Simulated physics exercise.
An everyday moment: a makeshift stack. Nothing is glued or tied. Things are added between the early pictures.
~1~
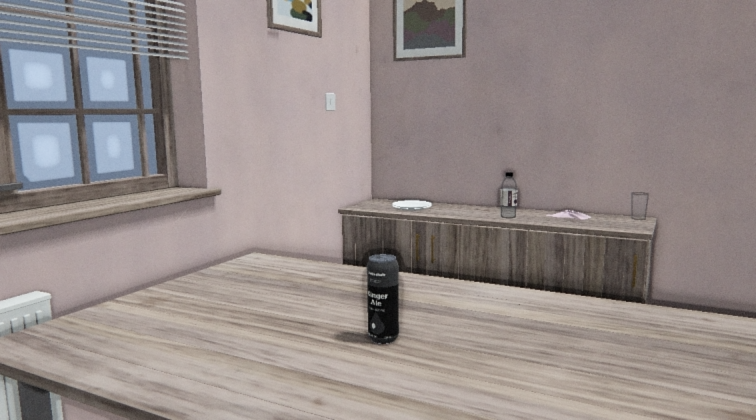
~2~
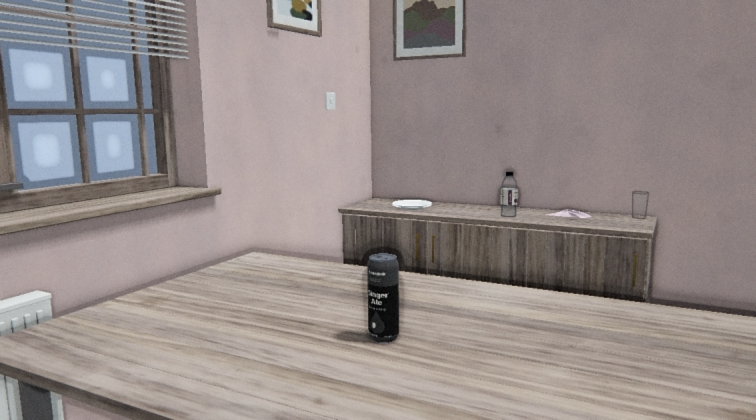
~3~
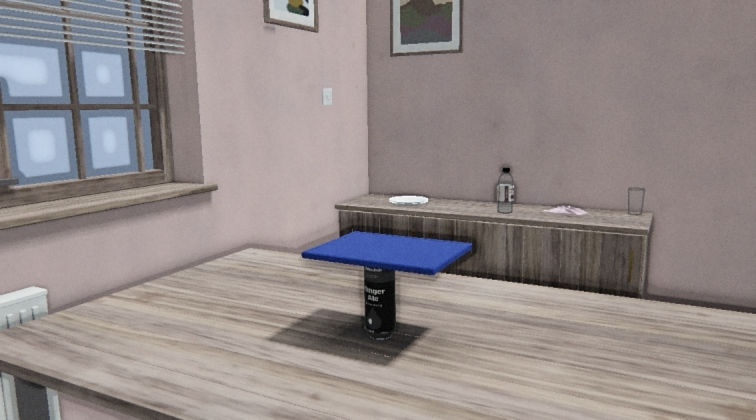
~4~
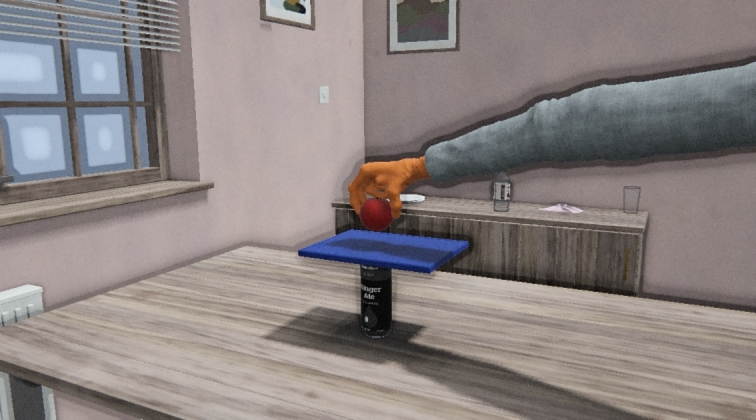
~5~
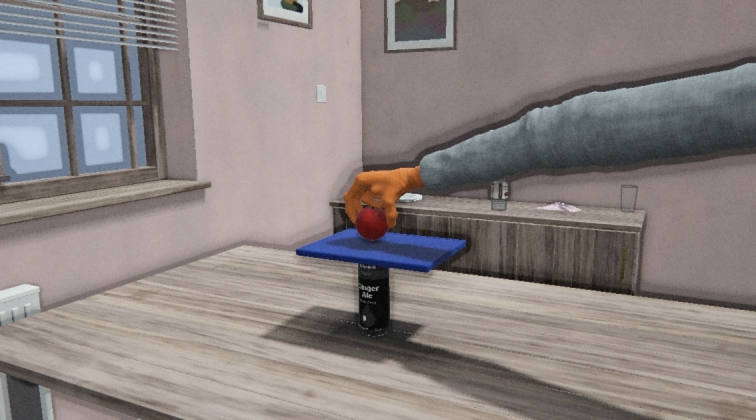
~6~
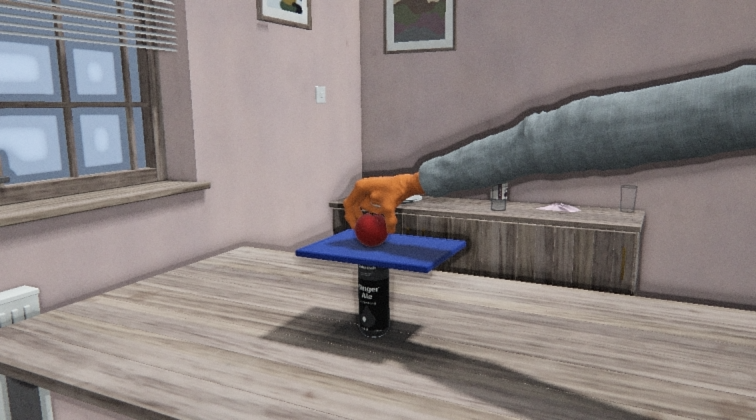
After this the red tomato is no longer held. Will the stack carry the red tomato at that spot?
In the end the stack stays up.
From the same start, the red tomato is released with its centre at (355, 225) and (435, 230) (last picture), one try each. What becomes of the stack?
First try: It stays up; second try: It comes apart.
Then, 0.60 s past the last view, nothing moves.
Then, 1.40 s past the last view, red tomato resting near (372, 230).
Then, 2.10 s past the last view, red tomato resting near (373, 230).
Finally, all 3 still in place. Final places as the last picture's camera would see them, red tomato near (373, 230). The stack keeps its balance.
